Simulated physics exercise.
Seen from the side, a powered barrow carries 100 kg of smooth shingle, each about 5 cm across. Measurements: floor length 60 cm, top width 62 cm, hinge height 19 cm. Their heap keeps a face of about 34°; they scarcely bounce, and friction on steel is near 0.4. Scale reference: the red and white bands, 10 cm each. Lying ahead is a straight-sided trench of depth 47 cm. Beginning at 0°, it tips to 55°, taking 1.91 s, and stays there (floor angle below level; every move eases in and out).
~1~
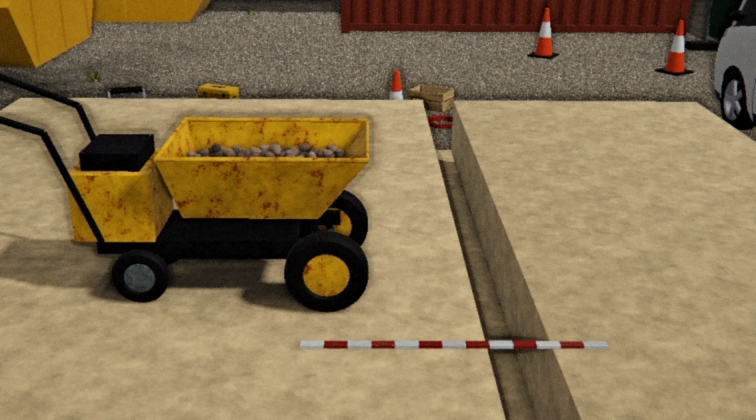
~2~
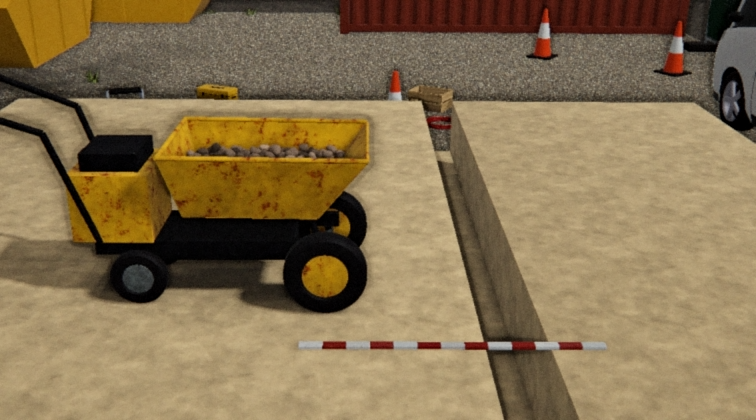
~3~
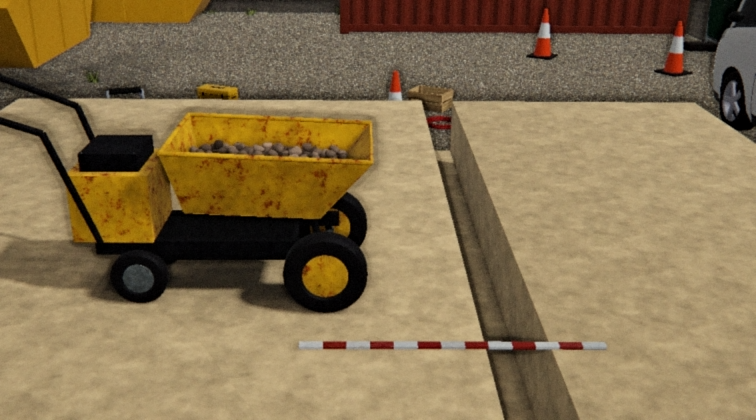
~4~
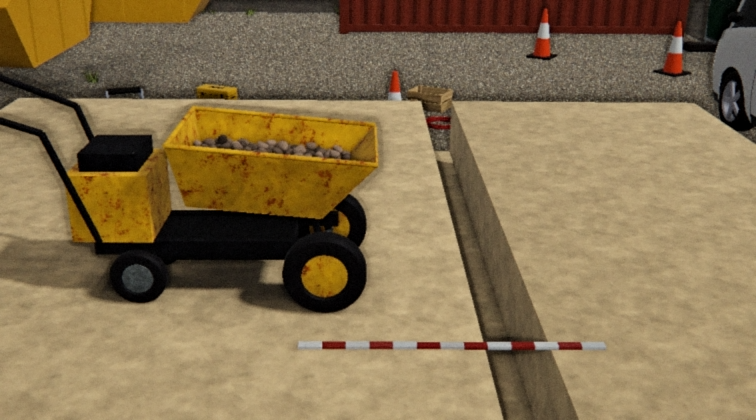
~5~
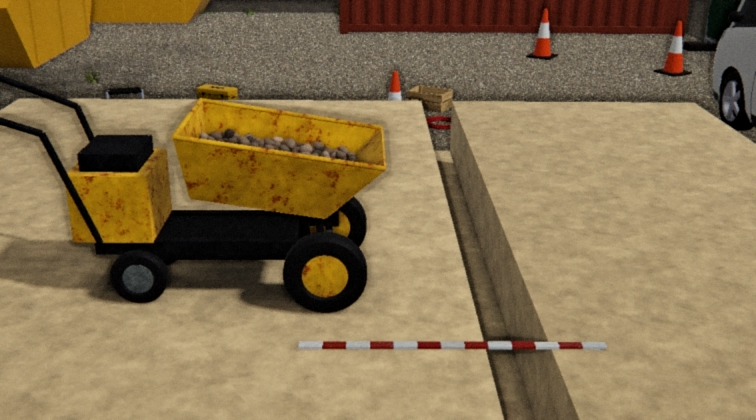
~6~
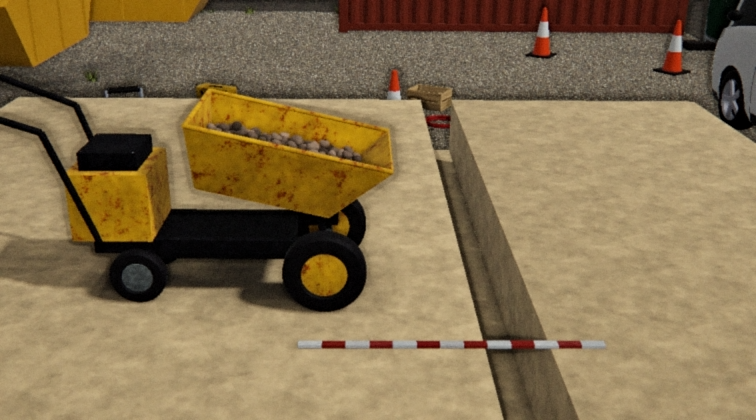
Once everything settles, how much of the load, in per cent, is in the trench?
Once it settles, about 48 per cent of the load is there.
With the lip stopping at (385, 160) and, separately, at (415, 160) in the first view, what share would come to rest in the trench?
Result: Close to 60 then close to 50 per cent.
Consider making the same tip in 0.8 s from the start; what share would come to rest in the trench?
That works out at about 50 in a hundred.
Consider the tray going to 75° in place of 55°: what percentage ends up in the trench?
The trench would hold about 100% of it.
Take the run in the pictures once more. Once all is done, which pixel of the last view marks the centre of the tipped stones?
At about pixel (488, 355) in the last view.
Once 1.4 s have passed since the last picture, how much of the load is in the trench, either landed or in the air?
Roughly 10% by that time.
Then, 0.8 s after the last picture the floor is at 46°, 100 % in the tray; the foremost stones are at (422, 203).
Then, 1.4 s after the last picture the floor is at 55°, 84 % in the tray, 8 % short of the trench, 8 % in the trench; the foremost stones are at (504, 328).
Then, 1.8 s after the last picture the floor is at 55°, 64 % in the tray, 9 % short of the trench, 27 % in the trench; the foremost stones are at (519, 369).
Then, 3.7 s after the last picture the floor is at 55°, 41 % in the tray, 11 % short of the trench, 48 % in the trench; the foremost stones are at (521, 355).
